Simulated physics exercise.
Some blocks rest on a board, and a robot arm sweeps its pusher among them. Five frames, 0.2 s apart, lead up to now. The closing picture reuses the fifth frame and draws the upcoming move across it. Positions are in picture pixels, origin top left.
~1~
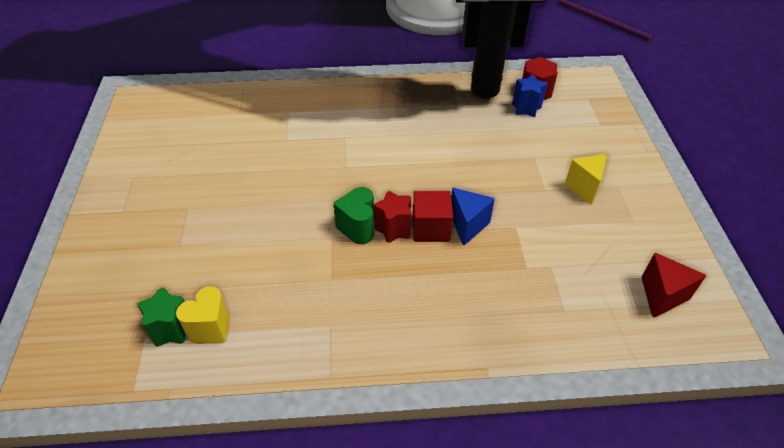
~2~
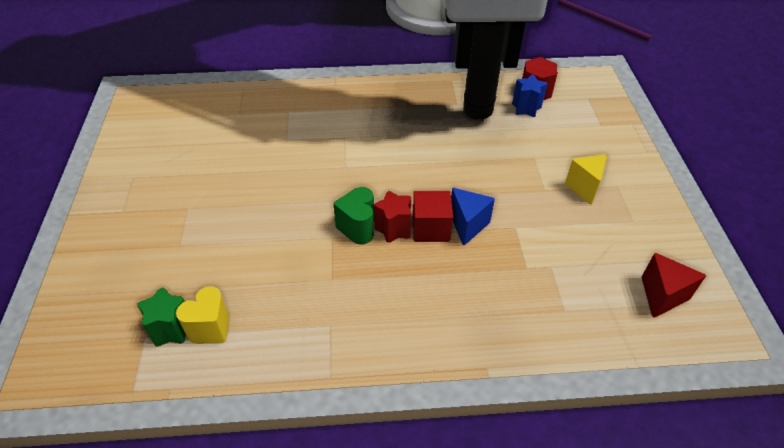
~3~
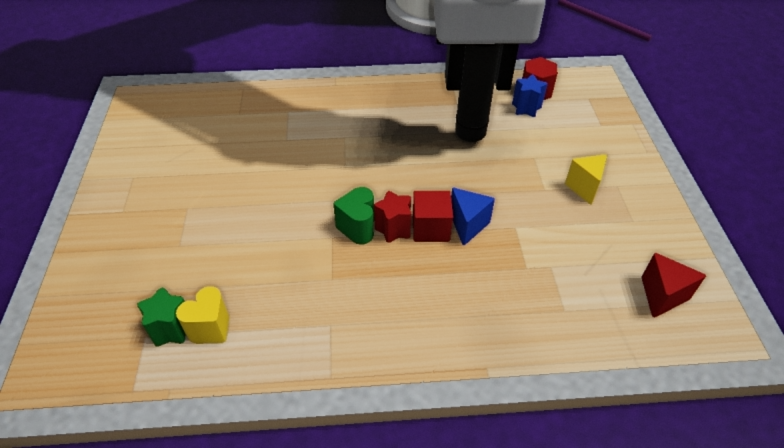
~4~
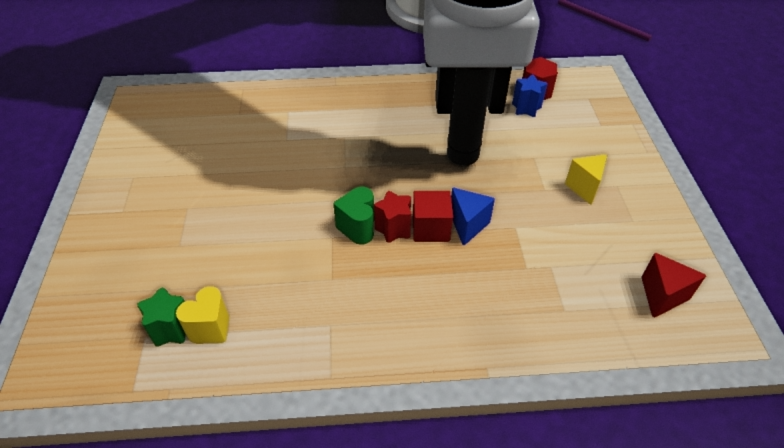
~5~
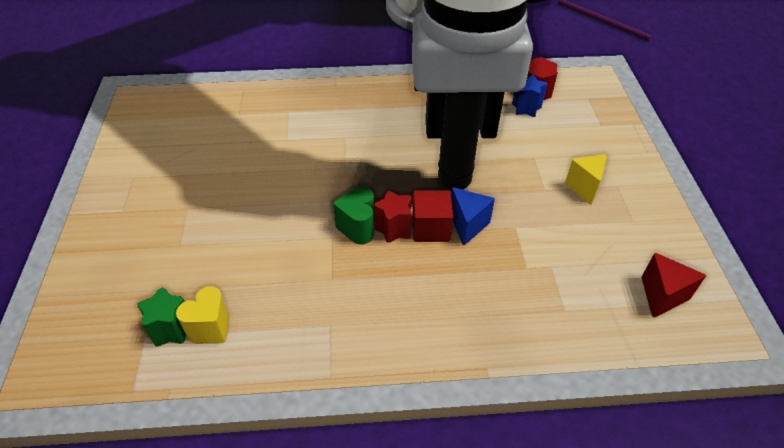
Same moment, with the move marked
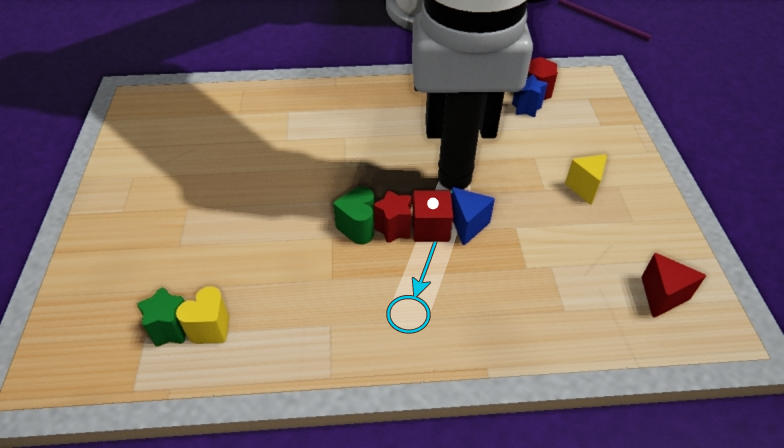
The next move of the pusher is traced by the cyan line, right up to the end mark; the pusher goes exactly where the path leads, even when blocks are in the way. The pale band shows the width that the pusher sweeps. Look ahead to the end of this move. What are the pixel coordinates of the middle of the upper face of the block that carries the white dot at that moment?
Answer: (376, 262).
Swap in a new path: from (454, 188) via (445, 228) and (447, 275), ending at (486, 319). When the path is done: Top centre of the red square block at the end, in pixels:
The spot you're after is about (407, 243) in the image.
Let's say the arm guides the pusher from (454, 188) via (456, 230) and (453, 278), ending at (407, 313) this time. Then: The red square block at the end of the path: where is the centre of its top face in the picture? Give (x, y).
Its top middle is near (417, 234).
The line goes in a line from (454, 188) to (408, 314); the dot is on the red square block.
The first path, step by step. One third of the way, pusher at (442, 218); red star-shaped block at (390, 206), turned 25° clockwise; red square block at (420, 223), turned 35° clockwise; blue triangular piece at (476, 214), turned 60° anticlockwise.
Two thirds of the way, pusher at (427, 259); red star-shaped block at (390, 206), turned 25° clockwise; red square block at (390, 255), turned 75° clockwise; blue triangular piece at (477, 218), turned 85° anticlockwise.
At the end, pusher at (409, 307); green heart-shaped block unmoved; red star-shaped block at (390, 206), turned 25° clockwise; red square block at (376, 262), turned 105° clockwise; blue triangular piece at (477, 218), turned 85° anticlockwise.
